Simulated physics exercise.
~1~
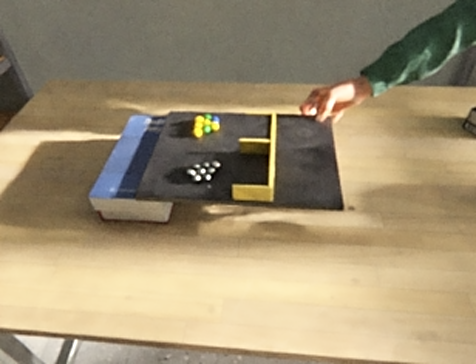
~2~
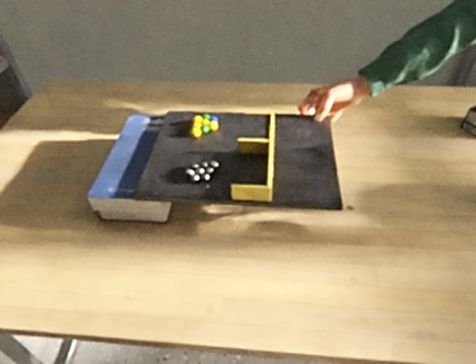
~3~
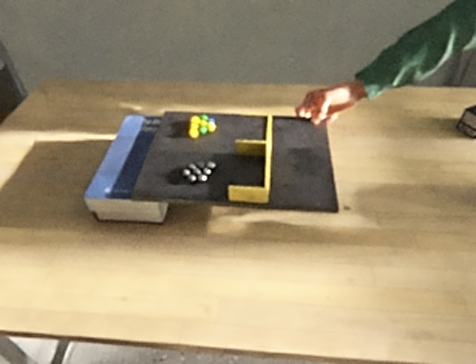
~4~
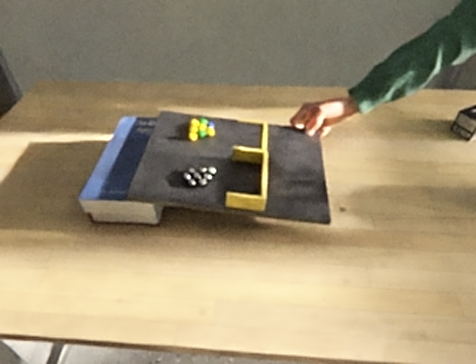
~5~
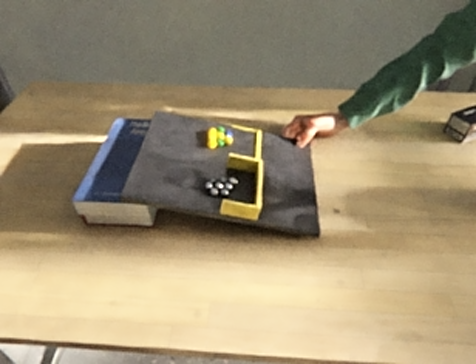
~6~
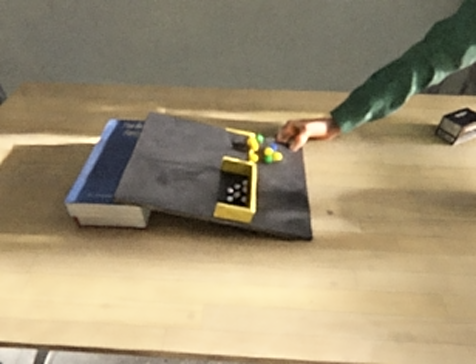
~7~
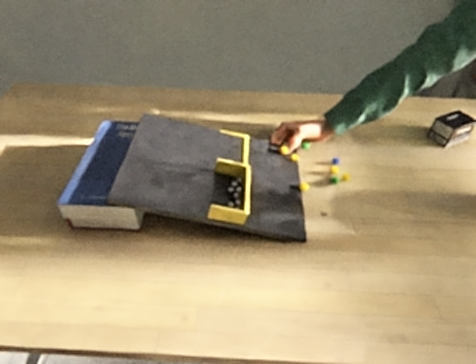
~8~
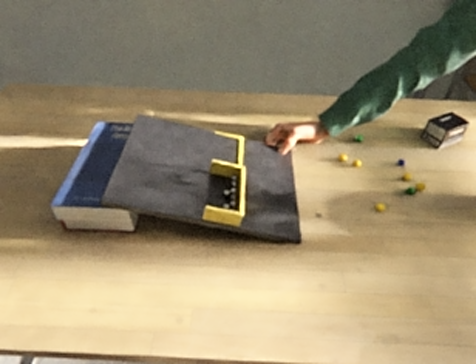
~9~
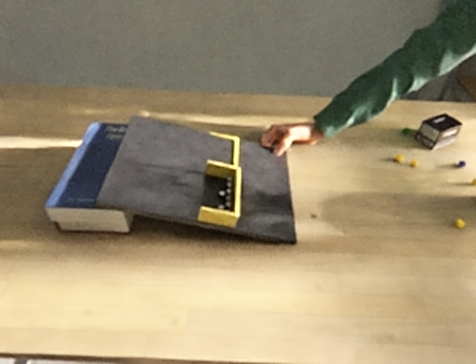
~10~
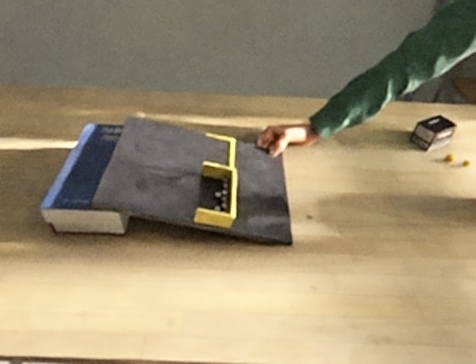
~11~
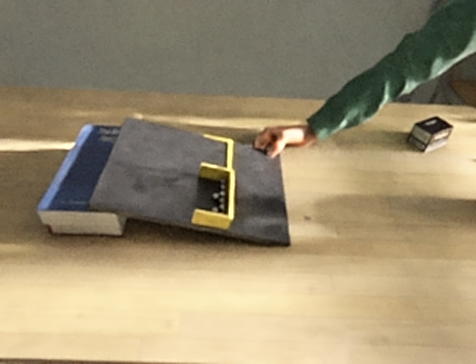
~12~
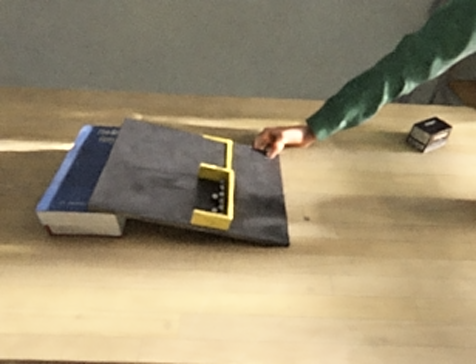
The video shows a hand lowering the right end of a dark board propped on a blue book until it slopes to the table; white beads slide into a yellow barrier and stay, while colourful beads pass theirs and scatter rightward off the board, out of view.
